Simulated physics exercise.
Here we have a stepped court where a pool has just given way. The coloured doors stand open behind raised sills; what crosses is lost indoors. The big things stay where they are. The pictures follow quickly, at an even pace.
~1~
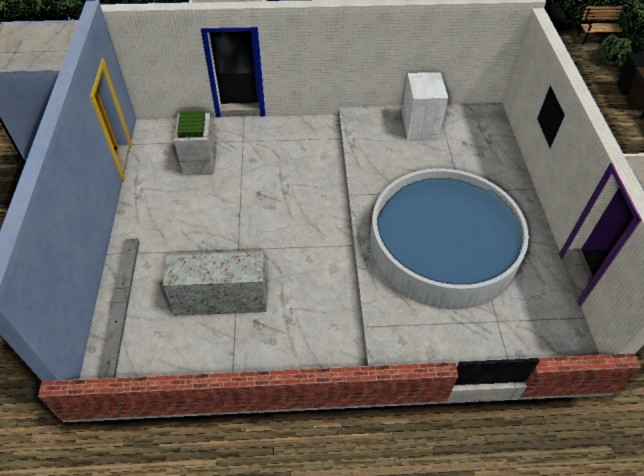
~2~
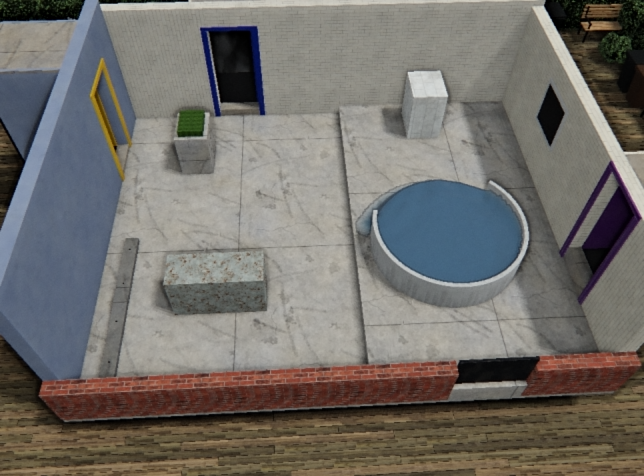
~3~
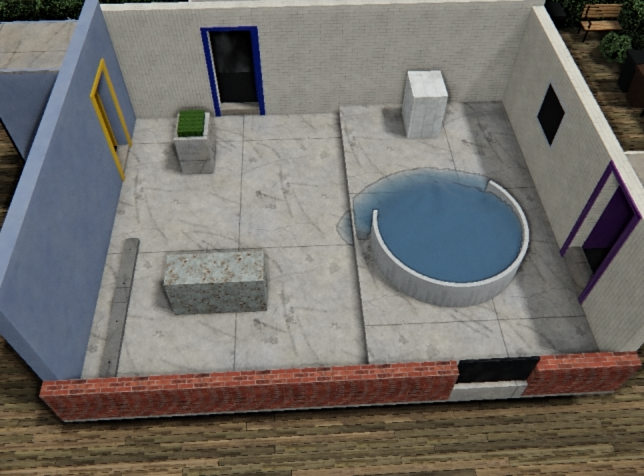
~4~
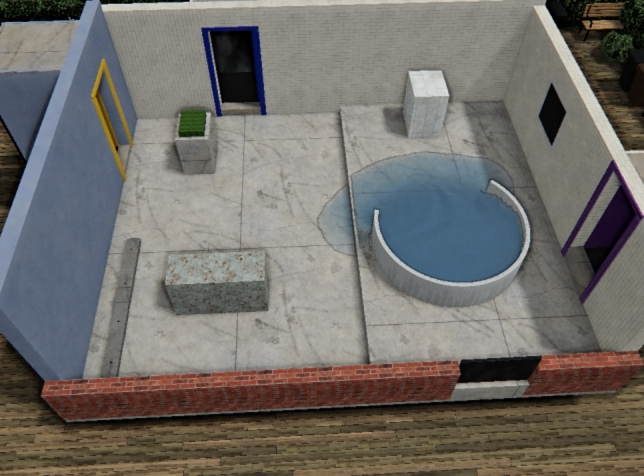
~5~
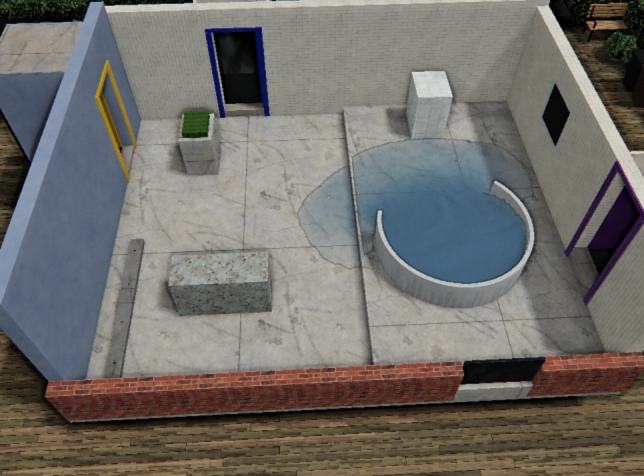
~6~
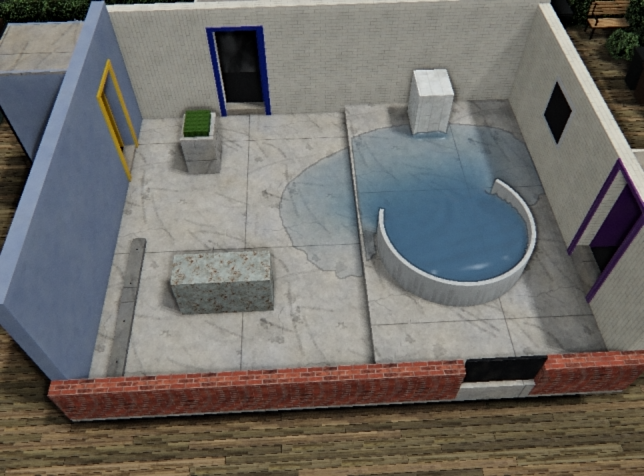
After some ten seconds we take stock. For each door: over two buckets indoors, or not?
In the end: The blue door holds within the limit; the yellow door floods; the purple door holds within the limit.
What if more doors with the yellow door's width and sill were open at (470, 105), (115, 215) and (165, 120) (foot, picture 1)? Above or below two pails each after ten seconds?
As listed: Floods, holds, lets more in.
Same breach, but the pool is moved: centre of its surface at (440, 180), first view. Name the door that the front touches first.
That is the blue one.
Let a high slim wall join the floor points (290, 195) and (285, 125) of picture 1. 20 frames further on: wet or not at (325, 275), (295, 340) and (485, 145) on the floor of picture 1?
As listed: Free of water, not flooded, covered.
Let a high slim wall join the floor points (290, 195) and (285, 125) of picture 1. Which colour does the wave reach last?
That is the one in purple.
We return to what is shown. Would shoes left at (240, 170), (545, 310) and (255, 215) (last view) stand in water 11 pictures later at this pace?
One after the other: Awash, free of water, covered.
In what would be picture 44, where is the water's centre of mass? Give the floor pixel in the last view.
Near (335, 181).
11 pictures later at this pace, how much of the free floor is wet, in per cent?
Some 45 per cent.
A moment on, water covers 40 % of the floor; the blue door not reached, the yellow door not reached, the purple door not reached.
Next, water covers 45 % of the floor; the blue door wet at the sill, nothing in, the yellow door not reached, the purple door not reached.
Then, water covers 45 % of the floor; the blue door wet at the sill, nothing in, the yellow door wet at the sill, nothing in, the purple door not reached.
Later, water covers 70 % of the floor; the blue door wet at the sill, nothing in, the yellow door over two buckets in, the purple door wet at the sill, nothing in.
In the end, water covers 95 % of the floor; the blue door wet at the sill, nothing in, the yellow door over two buckets in, the purple door wet at the sill, nothing in.
